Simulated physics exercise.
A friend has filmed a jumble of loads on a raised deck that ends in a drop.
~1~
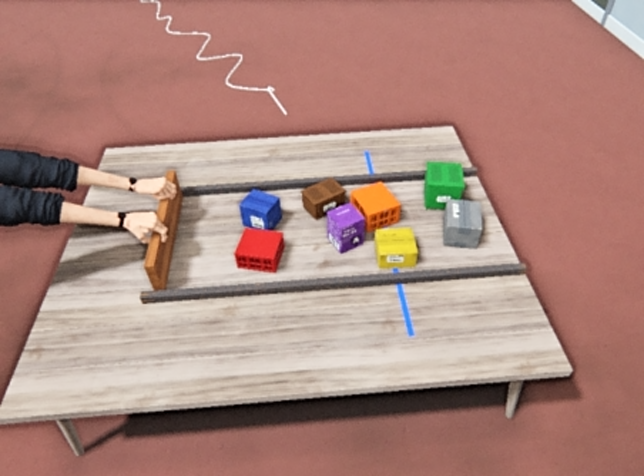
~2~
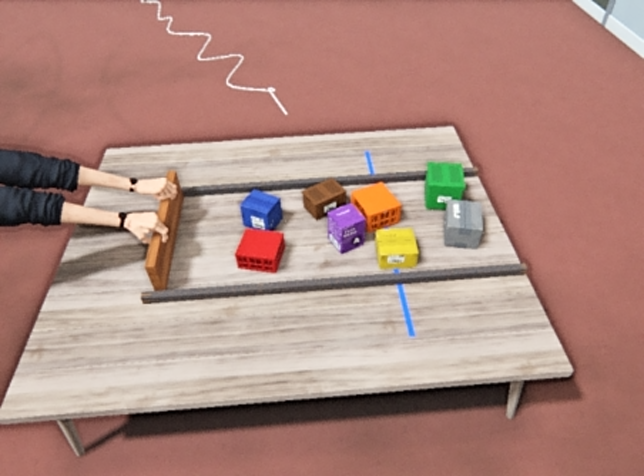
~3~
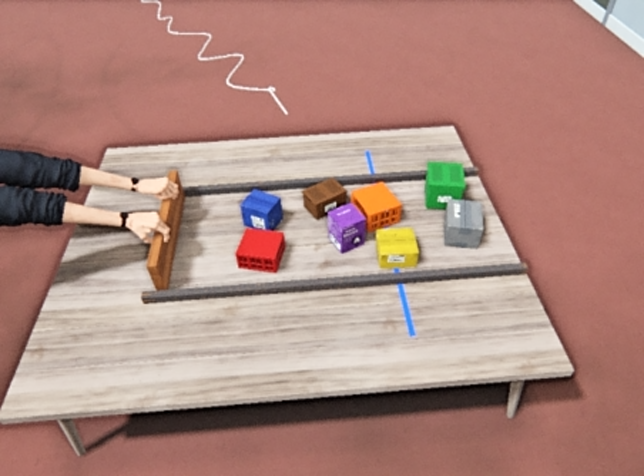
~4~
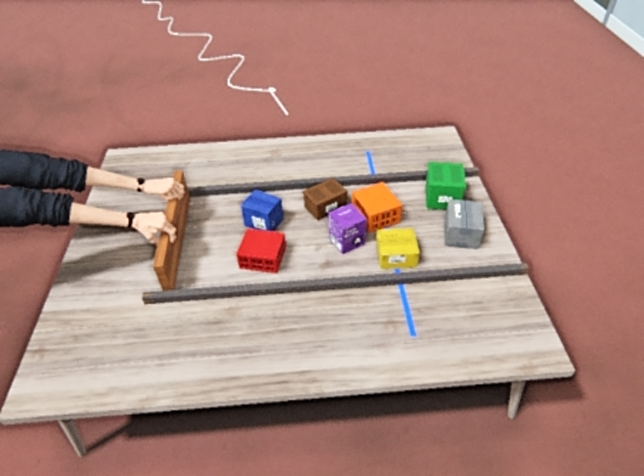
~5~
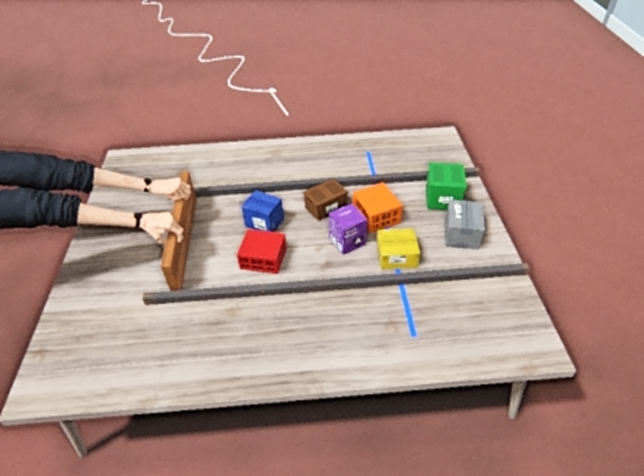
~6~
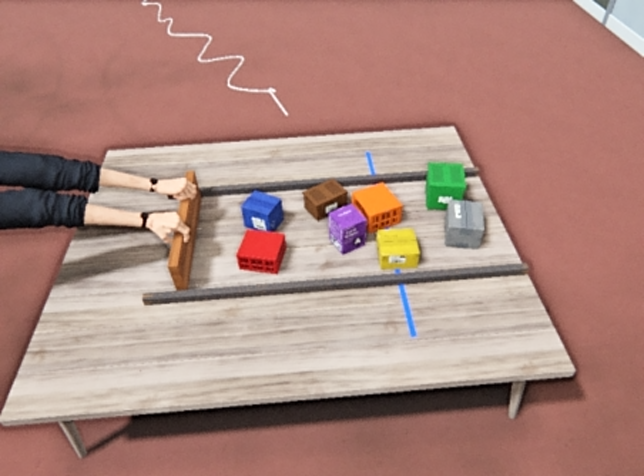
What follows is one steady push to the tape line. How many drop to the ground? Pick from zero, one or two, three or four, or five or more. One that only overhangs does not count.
The number that fall off is zero.
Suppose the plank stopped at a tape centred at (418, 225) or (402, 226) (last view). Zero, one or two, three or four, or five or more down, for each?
In that order: One to two; no fall at all.
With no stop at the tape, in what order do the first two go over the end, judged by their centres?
They are the grey parcel, then the yellow parcel.
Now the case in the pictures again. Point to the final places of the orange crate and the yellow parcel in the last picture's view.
First (443, 208), then (481, 249).
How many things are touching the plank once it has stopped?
3 of them.
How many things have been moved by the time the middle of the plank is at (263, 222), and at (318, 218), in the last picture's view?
2 and 6.
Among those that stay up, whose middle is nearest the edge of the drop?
That is the grey parcel.
Soon after, none off yet; grey parcel at rest near (464, 224); green tote at rest near (444, 187); yellow parcel at rest near (397, 249).
Then, none off yet; grey parcel at rest near (464, 224); green tote at rest near (445, 187); yellow parcel moved about its own width near (438, 250).
At rest, the number that fall off is zero.
